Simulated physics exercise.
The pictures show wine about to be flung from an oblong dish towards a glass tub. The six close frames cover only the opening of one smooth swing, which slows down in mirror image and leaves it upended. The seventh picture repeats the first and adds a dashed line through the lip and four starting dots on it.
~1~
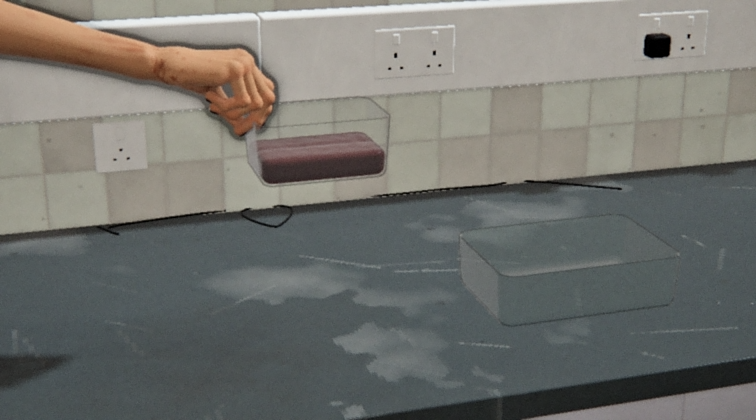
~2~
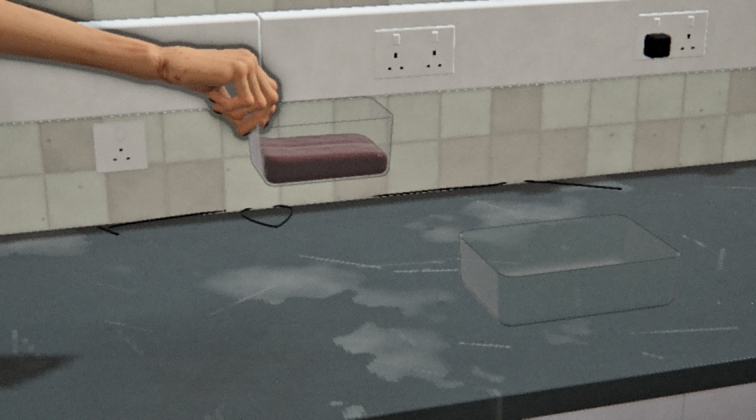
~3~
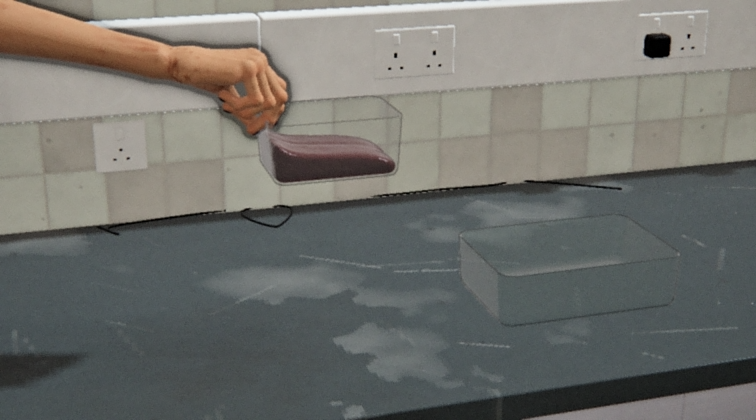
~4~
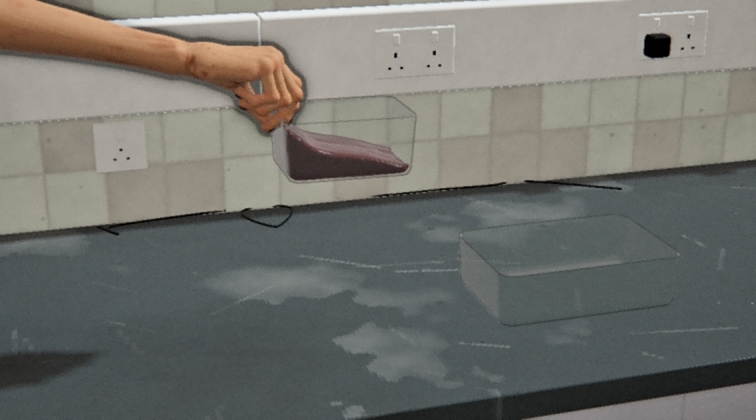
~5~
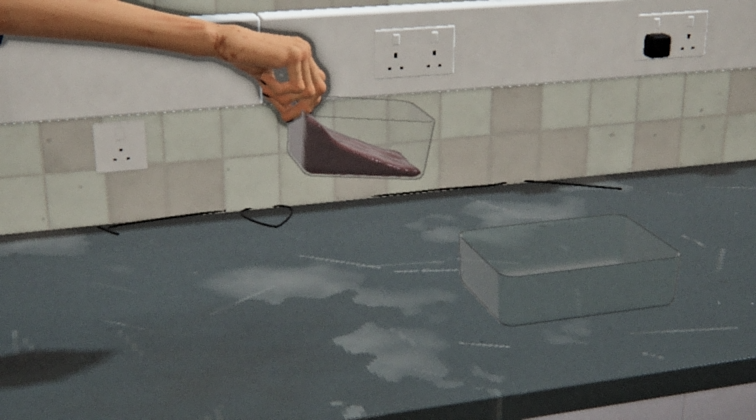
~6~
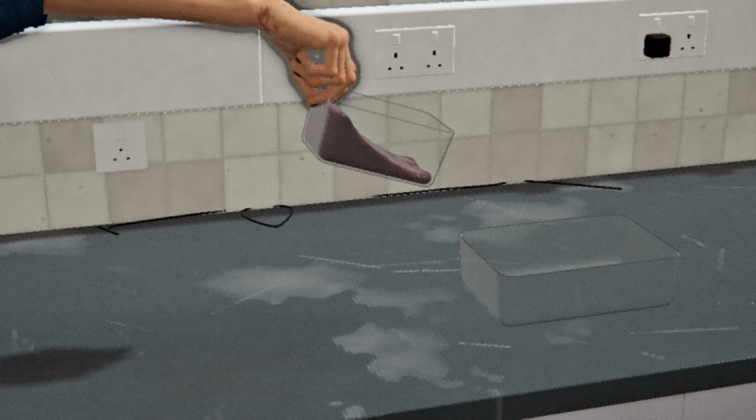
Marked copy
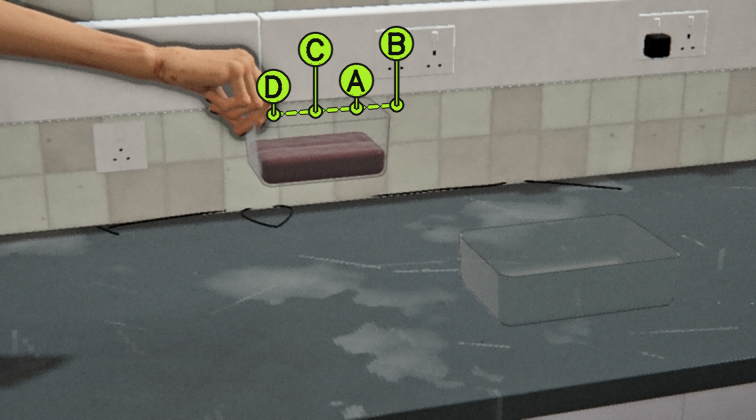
A hand reaches in from the upper left over a dark grey, pale-blotched worktop, seen from slightly above, with a tiled wall and white sockets behind. It grips a clear oblong dish of dark purplish-red liquid, while an empty clear tub sits on the right. The hand carries the dish rightward, the liquid heaps against its left side, and the dish tilts down to the right; the camera stays still.
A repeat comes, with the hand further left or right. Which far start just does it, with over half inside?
A is the one.
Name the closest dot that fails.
That is dot C.
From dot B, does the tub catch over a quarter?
Yes, clearly.
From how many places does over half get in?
Two of them.
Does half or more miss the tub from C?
Yes, it does.
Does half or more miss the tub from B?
No.
On the marked copy, A at (356, 108); B at (396, 105); C at (315, 111); D at (273, 114).
Choosing A, about 71 % lands in the tub, 21 % falls short and 8 % goes beside or beyond.
Choosing B, about 80 % lands in the tub, 10 % falls short and 10 % goes beside or beyond.
Choosing C, about 29 % lands in the tub, 62 % falls short and 9 % goes beside or beyond.
Choosing D, about 11 % lands in the tub, 84 % falls short and 5 % goes beside or beyond.
